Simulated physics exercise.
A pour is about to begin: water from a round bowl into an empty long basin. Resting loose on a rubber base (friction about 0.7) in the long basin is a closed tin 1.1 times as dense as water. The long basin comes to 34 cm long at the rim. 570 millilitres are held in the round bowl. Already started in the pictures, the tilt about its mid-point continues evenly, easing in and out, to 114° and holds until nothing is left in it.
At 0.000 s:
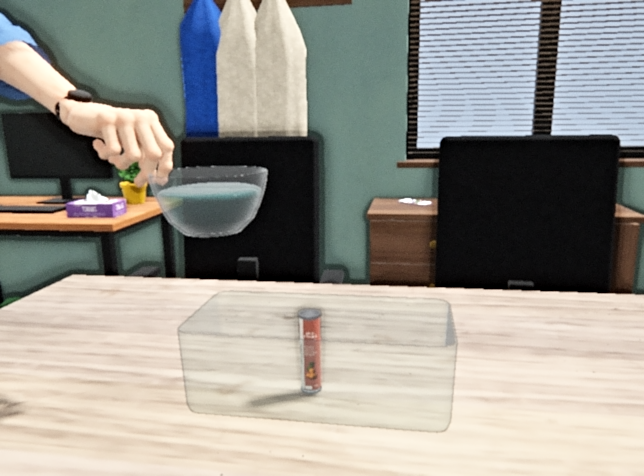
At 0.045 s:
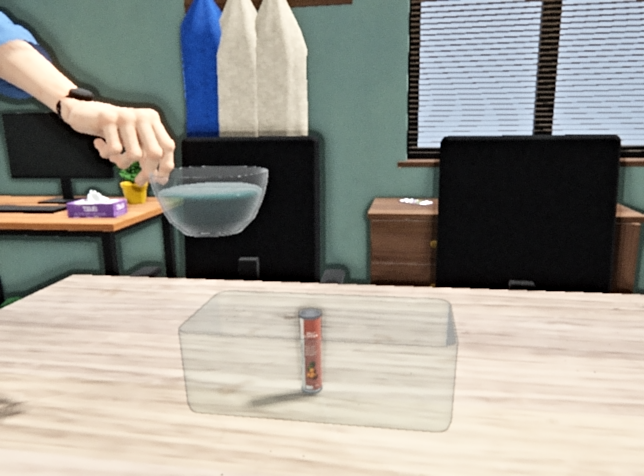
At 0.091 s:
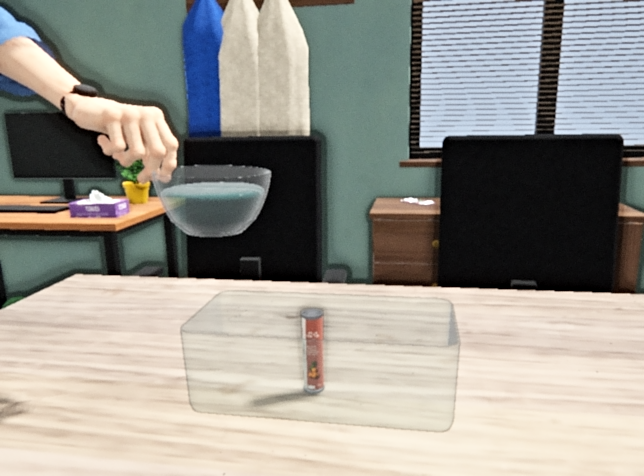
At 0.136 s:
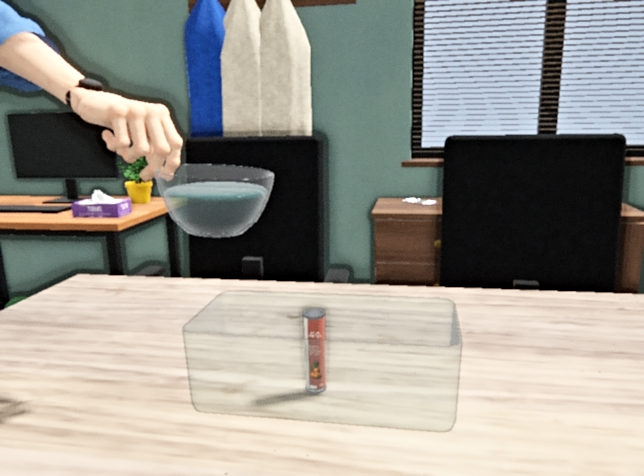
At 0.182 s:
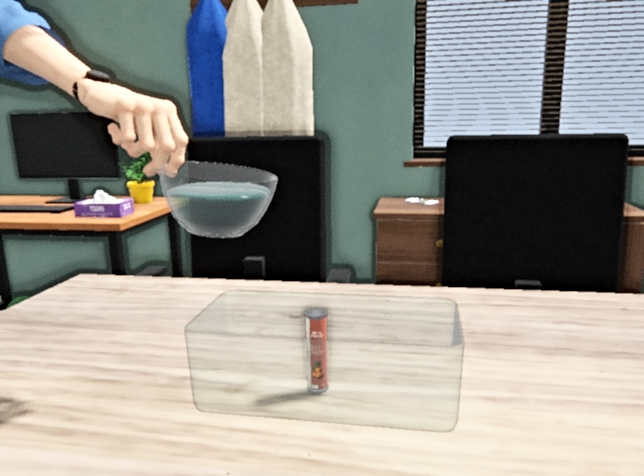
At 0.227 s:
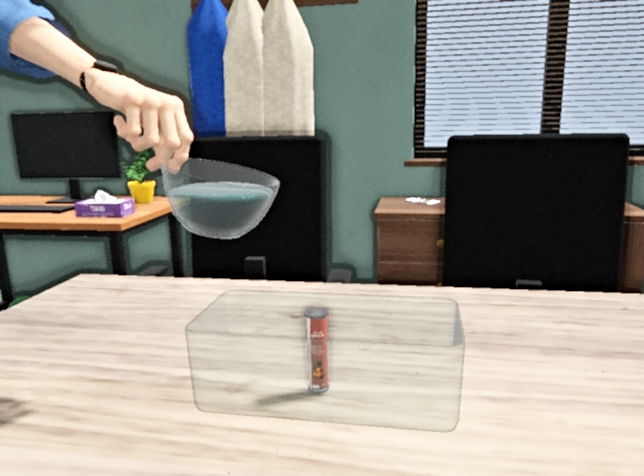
A hand held a clear round bowl of bluish water above a table and slowly tilted it slightly to the right, while a small red tin stood still by a clear, long basin below.
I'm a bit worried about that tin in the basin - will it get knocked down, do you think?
No - it stands firm.
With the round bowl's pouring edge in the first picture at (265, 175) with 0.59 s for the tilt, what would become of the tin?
Result: Tin tipped over.
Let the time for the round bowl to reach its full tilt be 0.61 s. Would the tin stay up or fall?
It tumbles over, then.
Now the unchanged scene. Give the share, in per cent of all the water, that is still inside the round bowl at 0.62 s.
About 46 per cent.
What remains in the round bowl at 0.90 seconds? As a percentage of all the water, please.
I'd estimate some 0 per cent.
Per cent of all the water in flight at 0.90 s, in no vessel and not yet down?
I'd say some 7 per cent is in the air.
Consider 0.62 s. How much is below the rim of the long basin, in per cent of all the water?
Estimate - around 14 in a hundred parts.
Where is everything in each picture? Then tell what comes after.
In the first frame, it leans 0°; its right rim is at (264, 173); the water meets the walls at (164, 189) and (261, 189); the long basin's rim runs from (199, 311) to (453, 322); the tin's top is at (310, 317).
In the second frame, it leans 1°; its right rim is at (265, 174); the water meets the walls at (165, 189) and (262, 190).
In the third frame, it leans 2°; its right rim is at (268, 175); the water meets the walls at (168, 188) and (264, 190).
In the fourth frame, it leans 5°; its right rim is at (271, 178); the water meets the walls at (170, 188) and (267, 191).
In the fifth frame, it leans 9°; its right rim is at (274, 182); the water meets the walls at (174, 188) and (270, 191).
In the sixth frame, it leans 13°; its right rim is at (276, 187); the water meets the walls at (176, 188) and (273, 192).
Then, 0.62 s in, the tilt is 75° and 45 per cent is still to pour; the tin stands where it began.
Then, 0.90 s in, the tilt is 110° and 0 per cent is still to pour; the tin stands where it began.
Then, 1.20 s in, the tilt is 114° and 0 per cent is still to pour; the tin stands where it began.
Then, 1.52 s in, the tilt is 114° and 0 per cent is still to pour; the tin stands where it began.
Finally, the tin stands where it began.
